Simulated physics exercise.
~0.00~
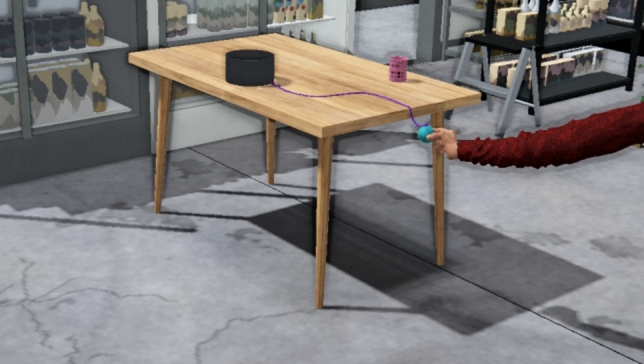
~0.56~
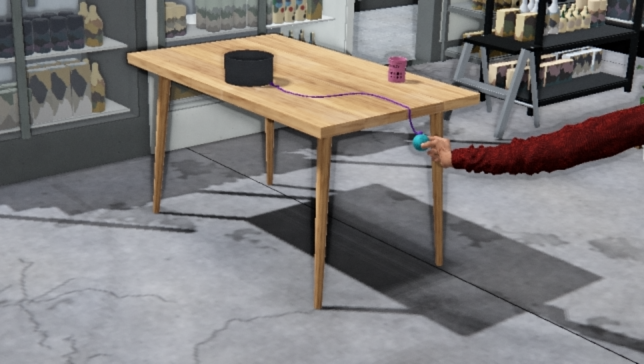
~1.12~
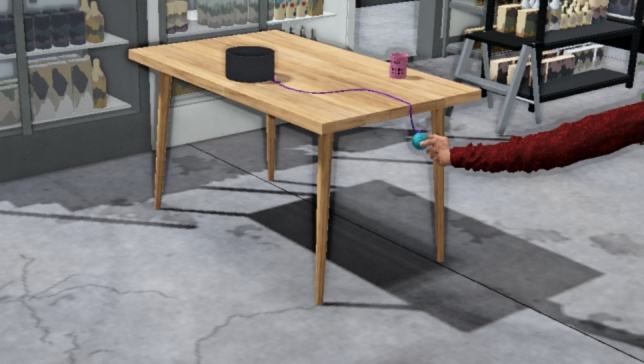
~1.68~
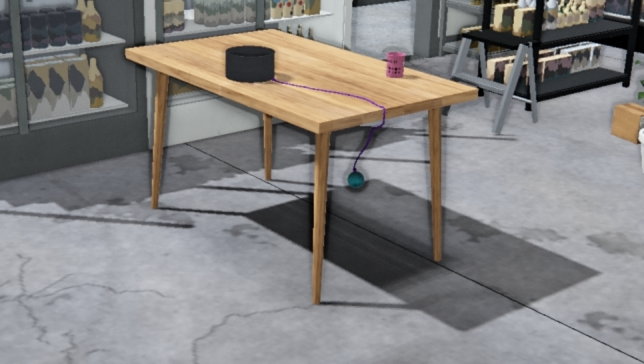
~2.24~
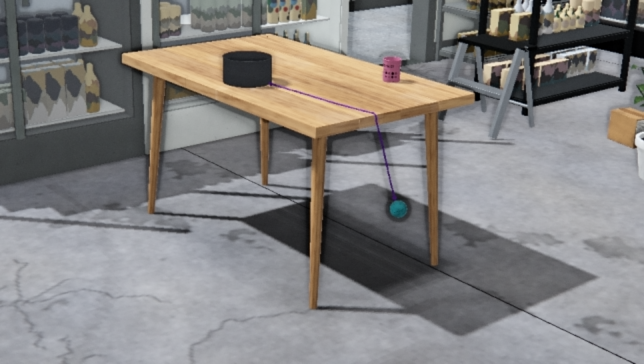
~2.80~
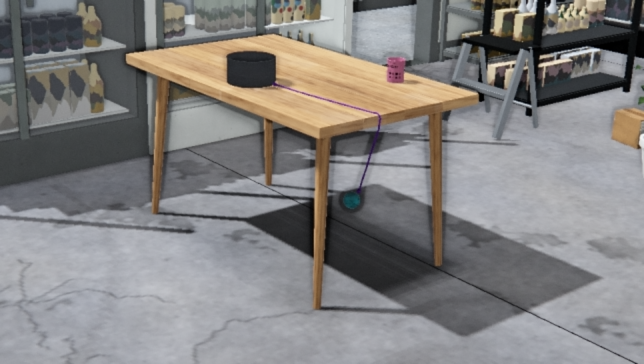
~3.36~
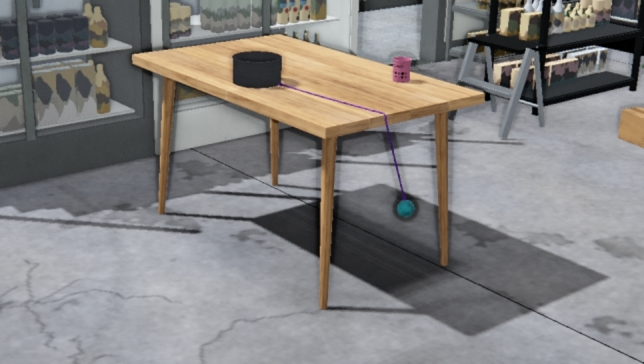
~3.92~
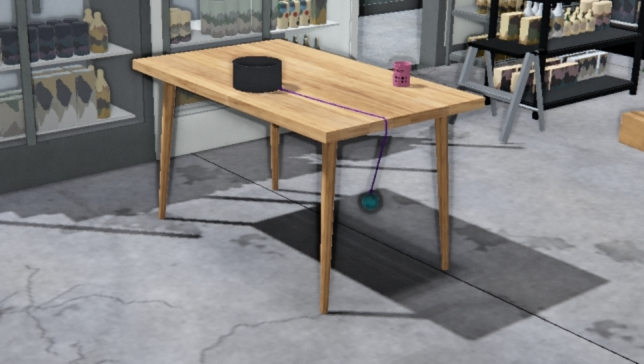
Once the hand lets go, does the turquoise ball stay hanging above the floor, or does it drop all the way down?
The turquoise ball stays hanging from the table edge on its shoelace, swinging above the floor. The pink cup stays on the table.
